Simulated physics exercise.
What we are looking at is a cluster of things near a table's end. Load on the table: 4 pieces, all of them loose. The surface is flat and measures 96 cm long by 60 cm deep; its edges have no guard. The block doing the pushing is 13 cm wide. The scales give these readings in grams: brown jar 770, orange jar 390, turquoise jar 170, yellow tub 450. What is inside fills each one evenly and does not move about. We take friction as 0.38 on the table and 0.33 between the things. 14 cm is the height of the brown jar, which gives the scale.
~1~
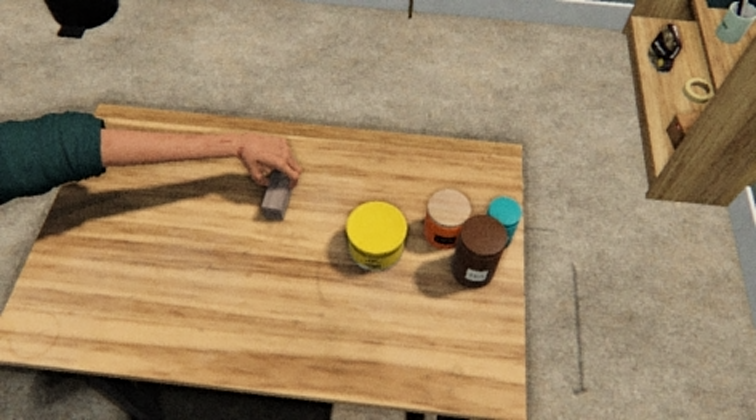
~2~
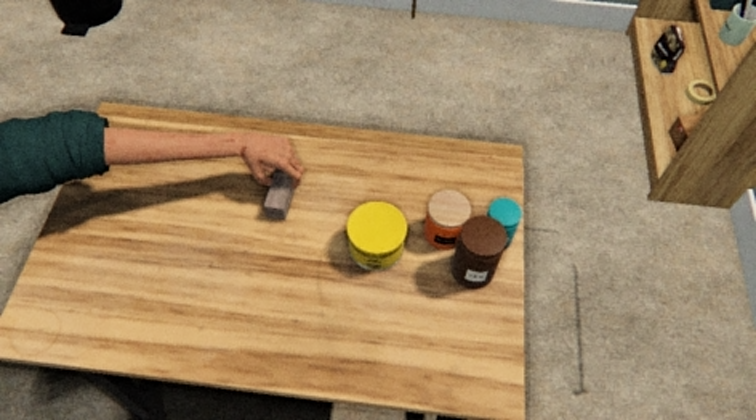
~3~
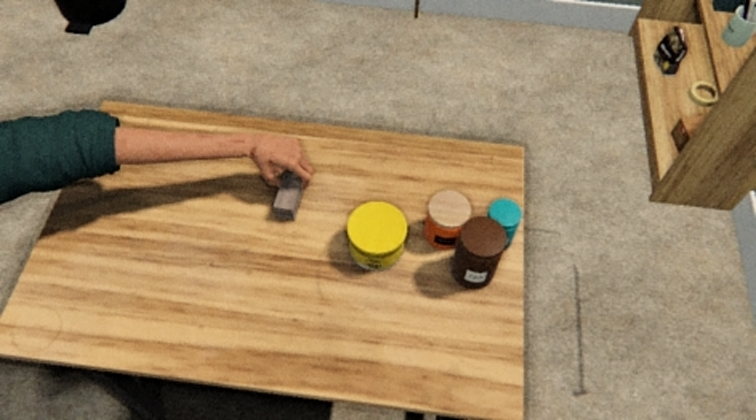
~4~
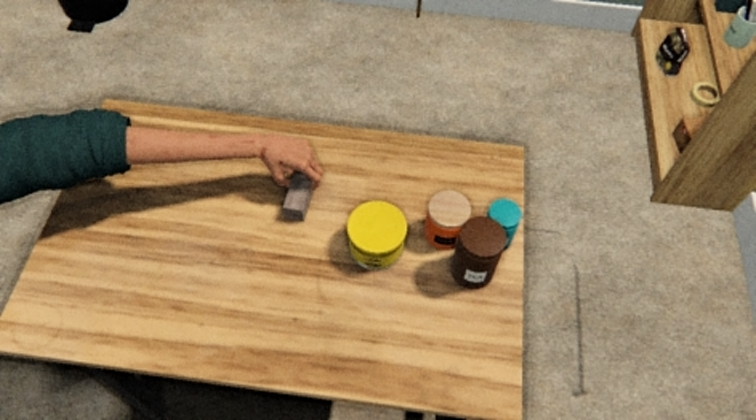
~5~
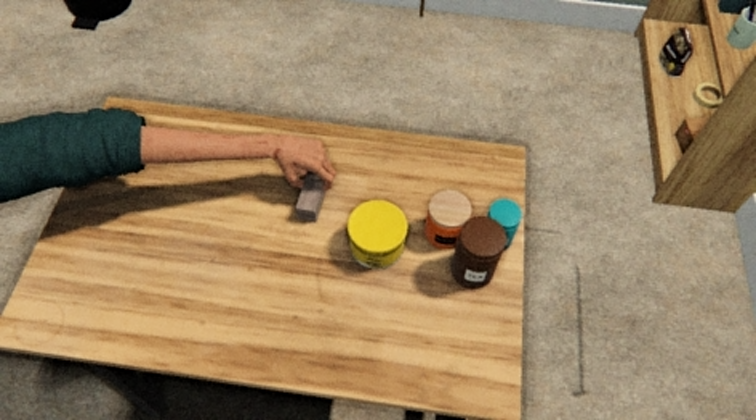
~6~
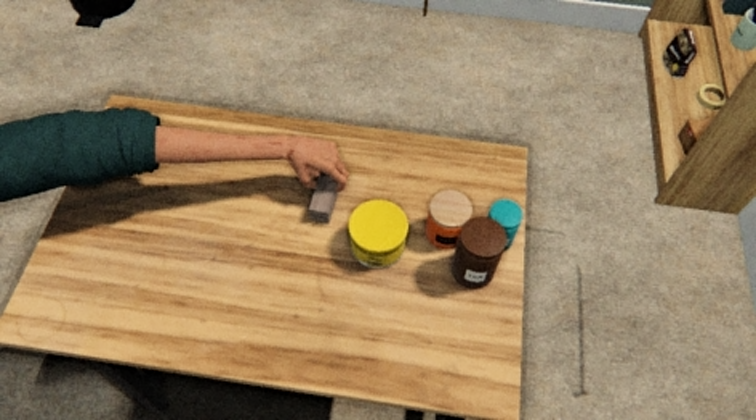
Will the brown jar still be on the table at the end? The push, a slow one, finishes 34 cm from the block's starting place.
Safe.
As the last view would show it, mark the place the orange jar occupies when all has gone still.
Its centre ends close to (478, 223) in the last view.
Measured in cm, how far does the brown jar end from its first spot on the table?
About 0 cm.
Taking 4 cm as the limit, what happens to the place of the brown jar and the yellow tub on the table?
Brown jar: Remains in place. Yellow tub: Is displaced.
Then, 0.30 s on from there, 16 cm of push; yellow tub moved 2 cm.
Then, 0.60 s on from there, 23 cm of push; yellow tub moved 7 cm.
Then, 0.90 s on from there, 30 cm of push; yellow tub moved 7 cm; orange jar moved 2 cm.
Then, 1.00 s on from there, 33 cm of push; yellow tub moved 7 cm; orange jar moved 5 cm; turquoise jar moved 2 cm.
In the end, not toppled but over 4 cm from the start, orange jar and yellow tub; the other 2 under 4 cm from the start. At the end, from the last picture's camera, brown jar near (479, 255).
